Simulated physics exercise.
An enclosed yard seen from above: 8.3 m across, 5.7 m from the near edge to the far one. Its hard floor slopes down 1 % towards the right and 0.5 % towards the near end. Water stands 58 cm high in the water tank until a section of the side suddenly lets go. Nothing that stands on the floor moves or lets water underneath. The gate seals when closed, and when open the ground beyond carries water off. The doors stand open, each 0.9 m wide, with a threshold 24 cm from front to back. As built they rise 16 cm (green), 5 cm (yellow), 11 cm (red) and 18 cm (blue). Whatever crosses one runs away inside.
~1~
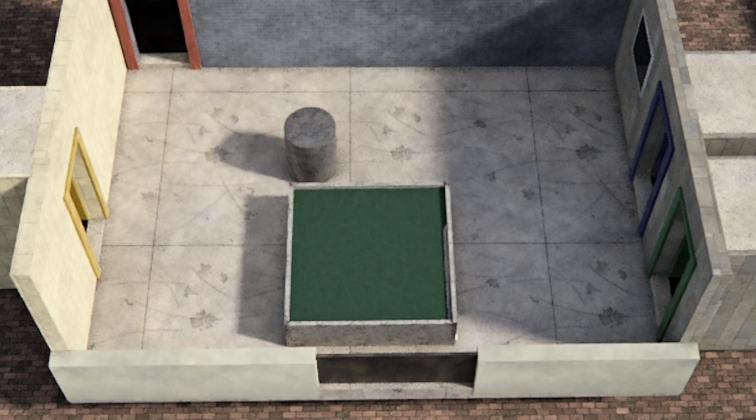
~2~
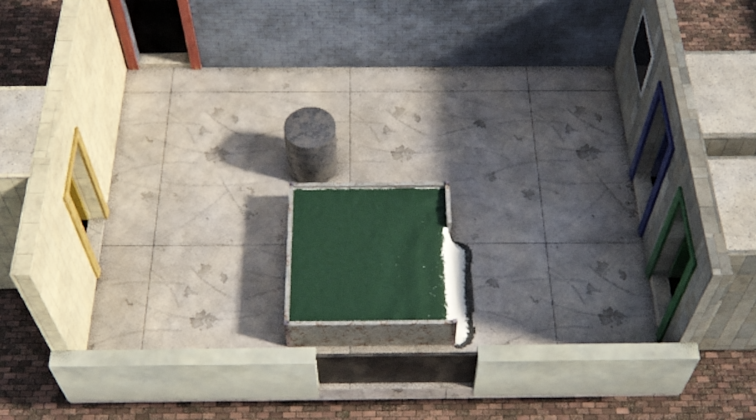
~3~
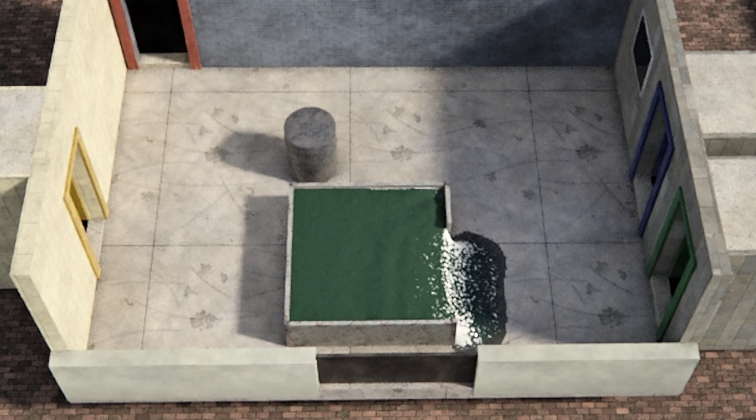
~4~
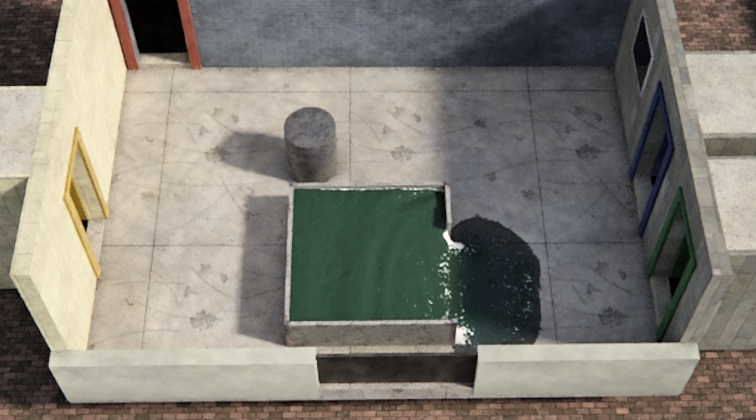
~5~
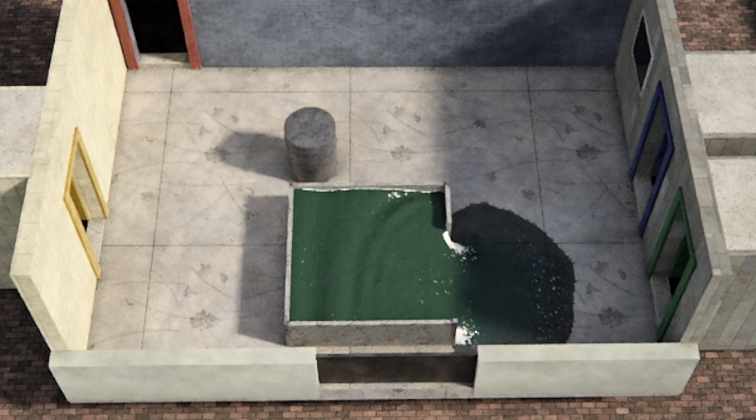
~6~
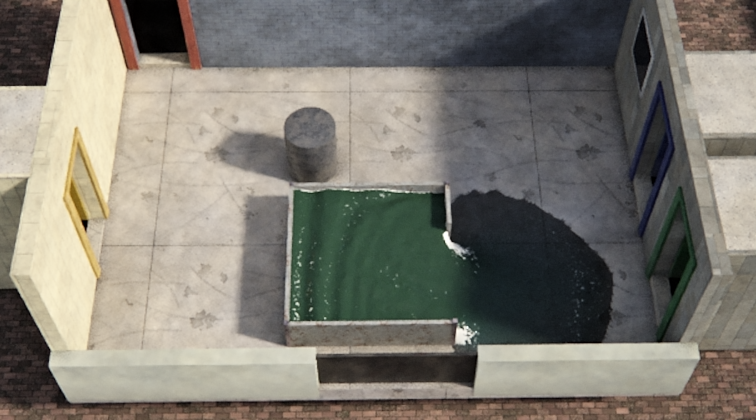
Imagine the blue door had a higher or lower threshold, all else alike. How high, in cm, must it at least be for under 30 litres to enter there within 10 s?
It would have to be roughly 13.5 cm high.
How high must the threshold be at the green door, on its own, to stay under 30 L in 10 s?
About 32 cm at green.
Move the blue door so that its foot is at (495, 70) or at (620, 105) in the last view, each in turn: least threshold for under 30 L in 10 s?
About 9.5 and 14.5 cm.
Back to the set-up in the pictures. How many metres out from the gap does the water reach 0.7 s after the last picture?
About 3.4 m.
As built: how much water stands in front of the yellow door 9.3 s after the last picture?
Some 3.0 cm.
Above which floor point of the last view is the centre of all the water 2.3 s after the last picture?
Near (494, 277).
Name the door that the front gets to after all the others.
Last comes the yellow one.
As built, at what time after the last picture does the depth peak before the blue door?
At about 2.0 s.
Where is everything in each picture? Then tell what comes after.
The first frame shows still water, 58 cm deep, in the water tank at (370, 253); the blue door at (650, 167) is dry.
In the second frame, water pours out at (449, 285) and has run 0.3 m, to (465, 270); about 10 cm deep outside, 58 cm at the back.
In the third frame, water pours out at (448, 287) and has run 0.8 m, to (499, 291); about 11 cm deep outside, 58 cm at the back.
In the fourth frame, the front is at (534, 283), 1.3 m from the gap at (448, 287); 2.5 m2 of floor is wet, 58 cm left at the back.
In the fifth frame, water pours out at (448, 288) and has run 1.8 m, to (568, 297); about 6 cm deep outside, 57 cm at the back.
In the sixth frame, the front is at (607, 286), 2.4 m from the gap at (448, 287); 5.4 m2 of floor is wet, 52 cm left at the back; 1.2 m in a straight line remain to the blue door at (650, 167).
Then, 0.7 s after the last picture water covers 20 % of the floor, deepest (40 cm) near (665, 371); 6 cm at the blue door, 0 litres in over its 18 cm threshold.
Then, 2.3 s after the last picture water covers 30 % of the floor, deepest (38 cm) near (663, 359); 21 cm at the blue door, 3 litres in over its 18 cm threshold.
Then, 9.3 s after the last picture water covers 90 % of the floor, deepest (14 cm) near (620, 104); 9 cm at the blue door, 7 litres in over its 18 cm threshold.
At the blue door as built, the water peaked near 21 cm, 2.1 s after the last picture.
Run again over the same 10 s with other heights there, 59 litres in over 11 cm, 21 litres over 15 cm. The limit of 30 litres is kept from about 13.5 cm up.
